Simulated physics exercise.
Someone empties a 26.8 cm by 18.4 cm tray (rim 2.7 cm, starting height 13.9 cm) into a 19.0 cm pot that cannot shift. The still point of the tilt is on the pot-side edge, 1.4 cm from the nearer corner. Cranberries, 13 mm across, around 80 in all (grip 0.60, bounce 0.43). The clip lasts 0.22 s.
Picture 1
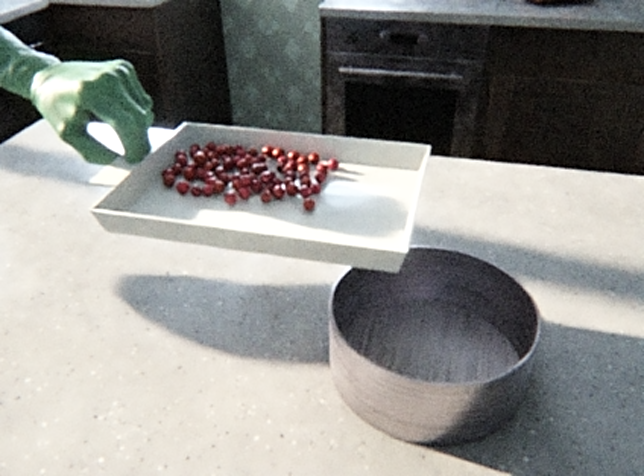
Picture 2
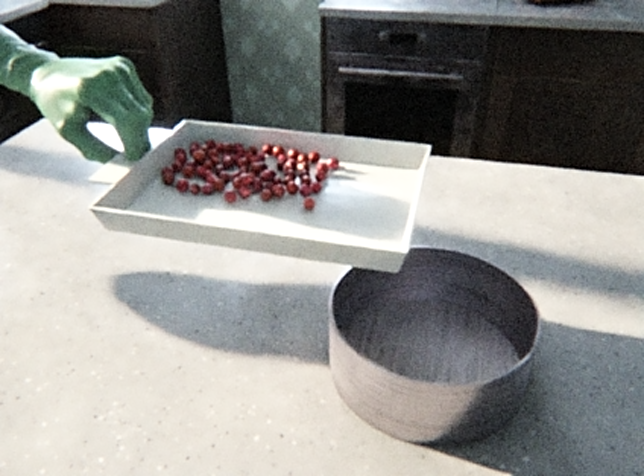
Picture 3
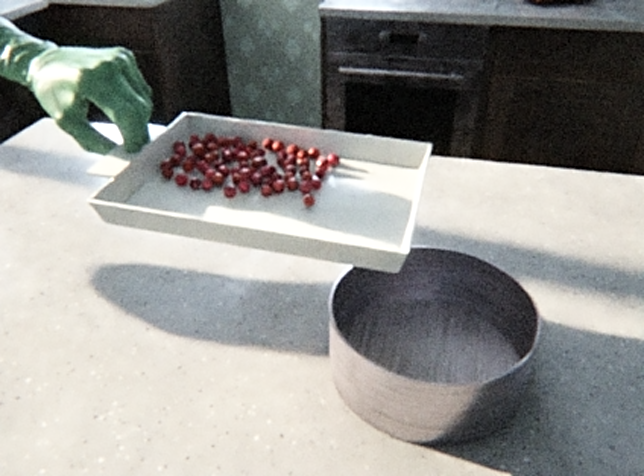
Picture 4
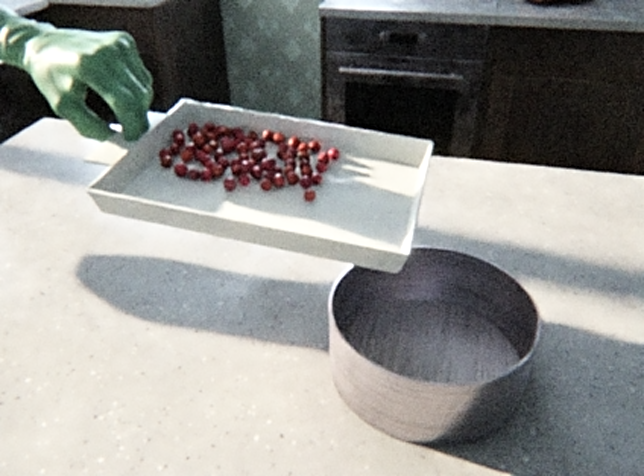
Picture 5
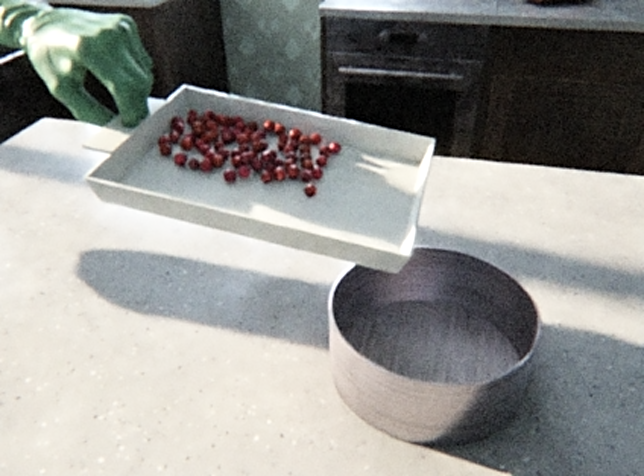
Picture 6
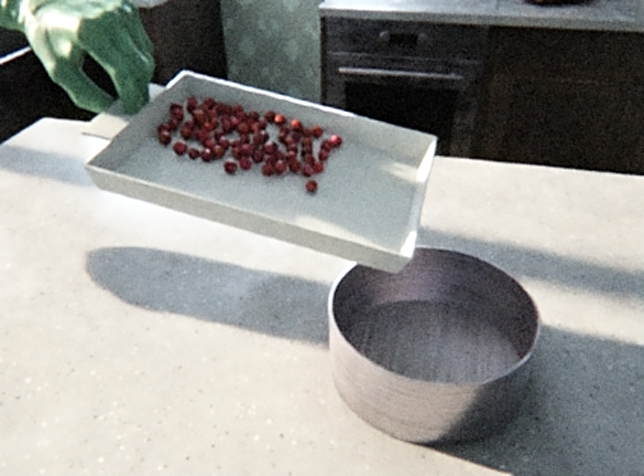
We see a green-gloved hand at the left end of a pale rectangular tray of small red berries, gradually raising that end so the tray slants down toward a round grey pot, while the berries barely shift within it.
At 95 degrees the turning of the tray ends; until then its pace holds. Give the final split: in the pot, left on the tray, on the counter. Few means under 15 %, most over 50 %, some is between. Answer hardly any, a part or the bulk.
Pot: The bulk, tray: Hardly any, counter: Hardly any.
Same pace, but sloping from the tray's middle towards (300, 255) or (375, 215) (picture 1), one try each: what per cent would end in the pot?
About 55 and 60 per cent.
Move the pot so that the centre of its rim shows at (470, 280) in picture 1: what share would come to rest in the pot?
Some 55 per cent.
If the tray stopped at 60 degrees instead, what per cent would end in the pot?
It would be near 15 per cent.
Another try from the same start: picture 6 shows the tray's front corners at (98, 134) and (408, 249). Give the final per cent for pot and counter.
Pot 85, counter 15.
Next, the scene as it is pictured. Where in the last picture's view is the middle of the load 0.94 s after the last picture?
Near (427, 217).
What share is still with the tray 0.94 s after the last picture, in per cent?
About 85 per cent.
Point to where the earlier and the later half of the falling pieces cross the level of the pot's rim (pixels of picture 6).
At about (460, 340), then at (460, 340).
Then, 0.56 s after the last picture, tilt 51 degrees; the tray holds 100 %, the pot 0 %.
Then, 0.94 s after the last picture, tilt 77 degrees; the tray holds 85 %, the pot 15 %.
Then, 1.40 s after the last picture, tilt 95 degrees; the tray holds 15 %, the pot 70 %.
In the end, pot 95 %, tray 0 %, counter 5 %.
